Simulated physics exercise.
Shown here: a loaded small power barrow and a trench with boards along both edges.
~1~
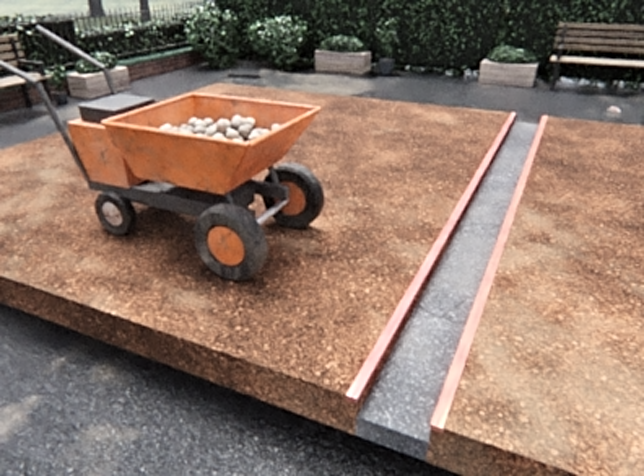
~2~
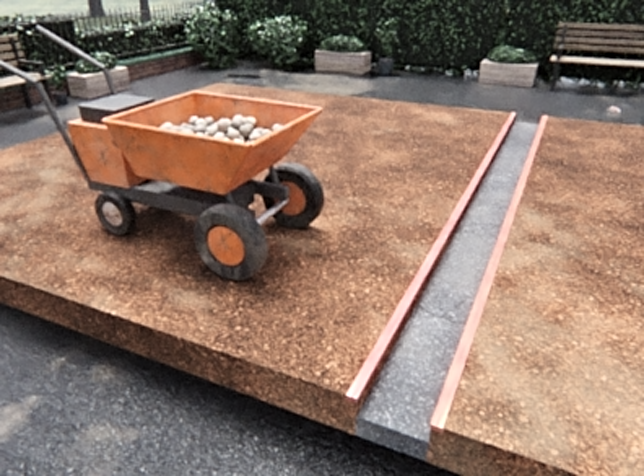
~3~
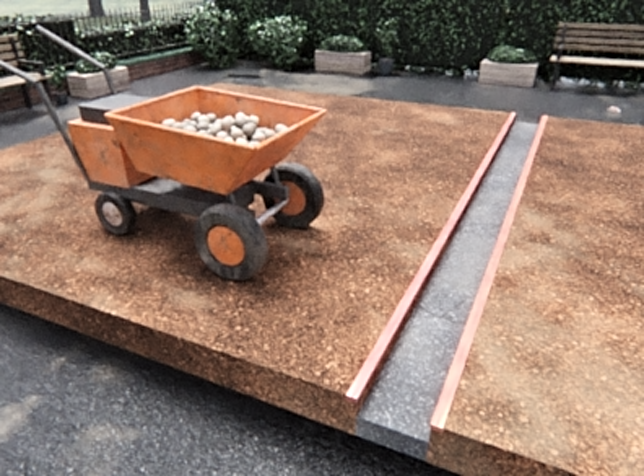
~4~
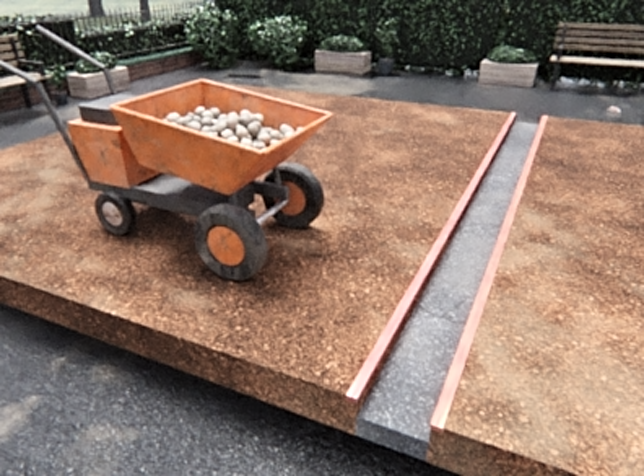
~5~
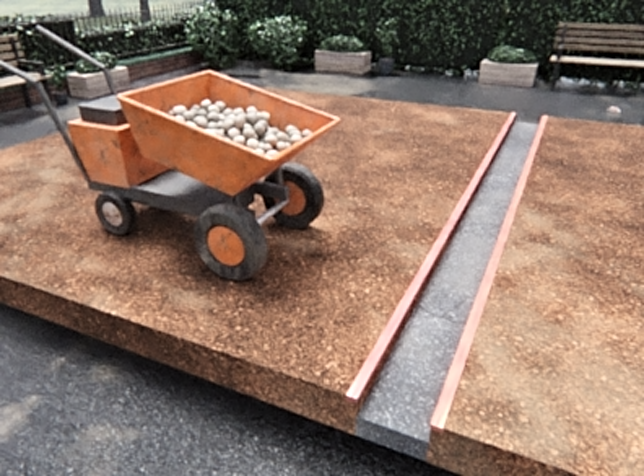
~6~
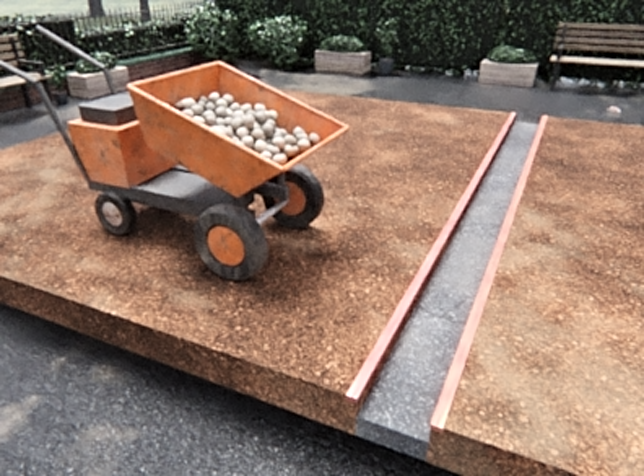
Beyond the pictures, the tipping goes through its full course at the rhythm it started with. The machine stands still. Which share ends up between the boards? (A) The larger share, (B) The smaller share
B.
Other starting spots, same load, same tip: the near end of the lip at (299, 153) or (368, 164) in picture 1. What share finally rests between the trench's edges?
About 70 percent at the first place and about 10 percent at the second.
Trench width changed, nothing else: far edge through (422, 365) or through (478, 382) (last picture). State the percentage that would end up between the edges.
The first try gives 30 percent, then the second gives 40 percent.
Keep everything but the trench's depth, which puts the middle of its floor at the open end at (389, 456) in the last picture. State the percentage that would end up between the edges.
About 40 percent.
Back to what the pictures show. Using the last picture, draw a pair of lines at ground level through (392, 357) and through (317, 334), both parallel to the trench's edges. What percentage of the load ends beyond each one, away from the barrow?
About 30 and 80 %.
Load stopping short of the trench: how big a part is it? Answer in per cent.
Share of load: Near 45 %.
Soon, skip tipped steeply; all in the skip.
A while on, skip tipped right over; about half in the skip; about a third short of the trench; a stray few in or heaped over the trench; a stray few falling.
Towards the end, skip tipped right over; about a quarter in the skip; about half short of the trench; about a third in or heaped over the trench.
Finally, skip tipped right over; about a quarter in the skip; about half short of the trench; about a third in or heaped over the trench; none beyond it.
